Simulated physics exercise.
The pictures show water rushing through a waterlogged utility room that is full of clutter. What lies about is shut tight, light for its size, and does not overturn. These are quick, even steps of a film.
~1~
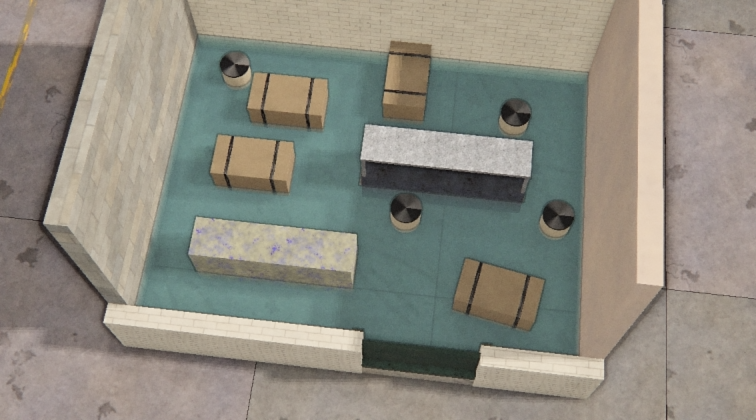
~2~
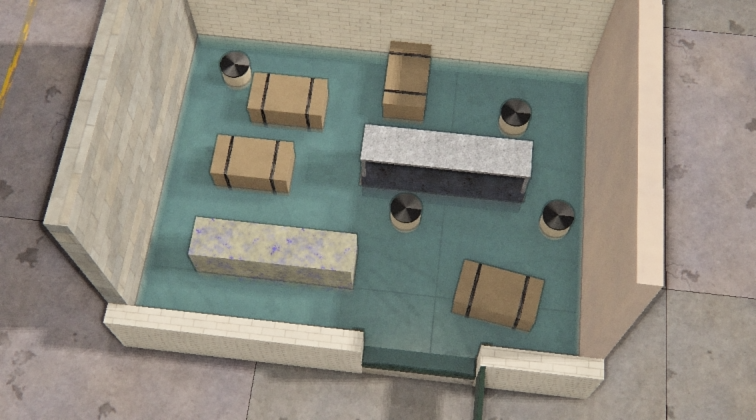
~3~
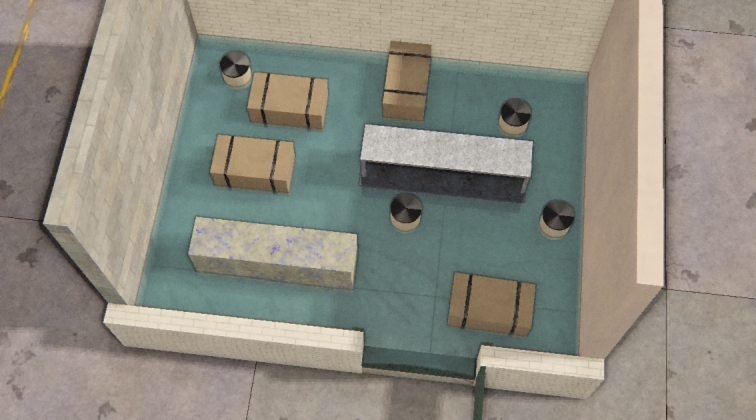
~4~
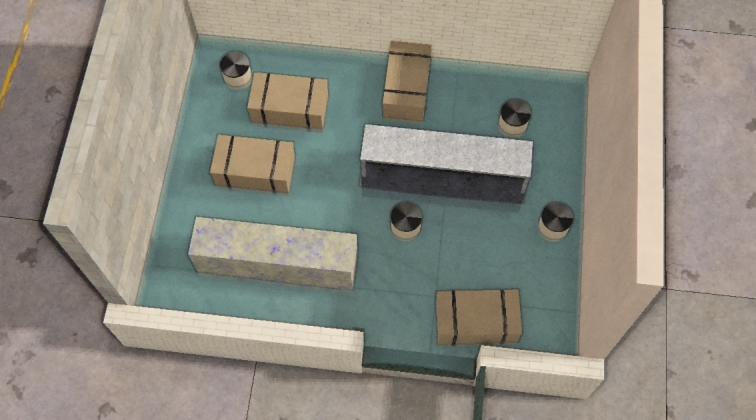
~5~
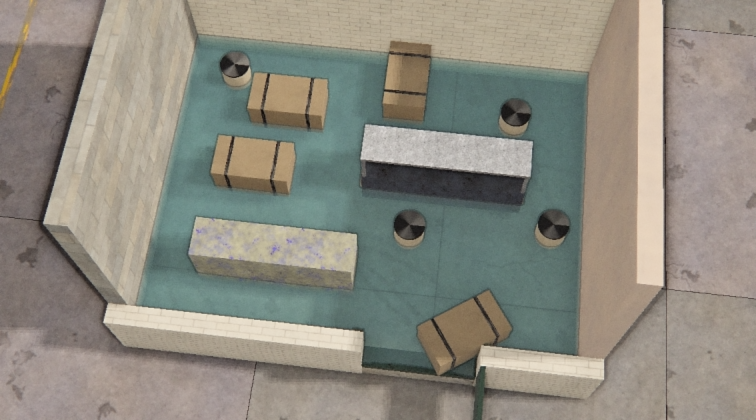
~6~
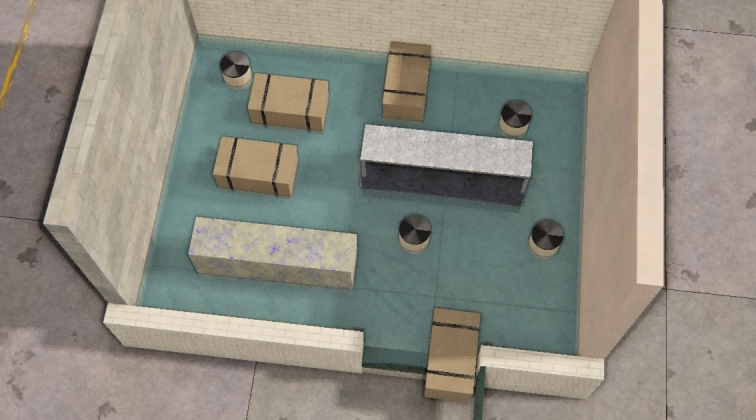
We see a cluttered room flooded with greenish water as a dark gate in its front wall swings open. The nearest strapped trunk drifts left and forward, turning lengthwise into the gap, while two pails shift slightly toward the opening.
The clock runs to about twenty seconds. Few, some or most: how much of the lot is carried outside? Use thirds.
Share: Between one and two thirds.
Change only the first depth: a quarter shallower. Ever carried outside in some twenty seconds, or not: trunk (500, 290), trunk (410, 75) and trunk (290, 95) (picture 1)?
As listed: Washed out, no, kept in.
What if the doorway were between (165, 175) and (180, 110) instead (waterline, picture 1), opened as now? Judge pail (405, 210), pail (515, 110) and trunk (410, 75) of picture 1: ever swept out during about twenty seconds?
As listed: Carried outside, no, carried outside.
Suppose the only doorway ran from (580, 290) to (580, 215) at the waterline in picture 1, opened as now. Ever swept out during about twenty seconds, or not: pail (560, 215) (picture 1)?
Verdict: Washed out.
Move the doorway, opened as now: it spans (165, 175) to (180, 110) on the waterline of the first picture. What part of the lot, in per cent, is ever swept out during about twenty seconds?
Close to 60 %.
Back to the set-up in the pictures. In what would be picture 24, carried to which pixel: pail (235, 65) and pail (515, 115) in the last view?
Roughly at (229, 97) and (557, 279).
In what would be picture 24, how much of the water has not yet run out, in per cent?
I make it 62 per cent.
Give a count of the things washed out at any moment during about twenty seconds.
4 of them.
A moment on, 1 of 8 are out; 7 afloat.
Next, 3 of 8 are out; 5 afloat.
Later, 4 of 8 are out; 4 afloat.
In the end, 4 of 8 are out; 3 afloat.
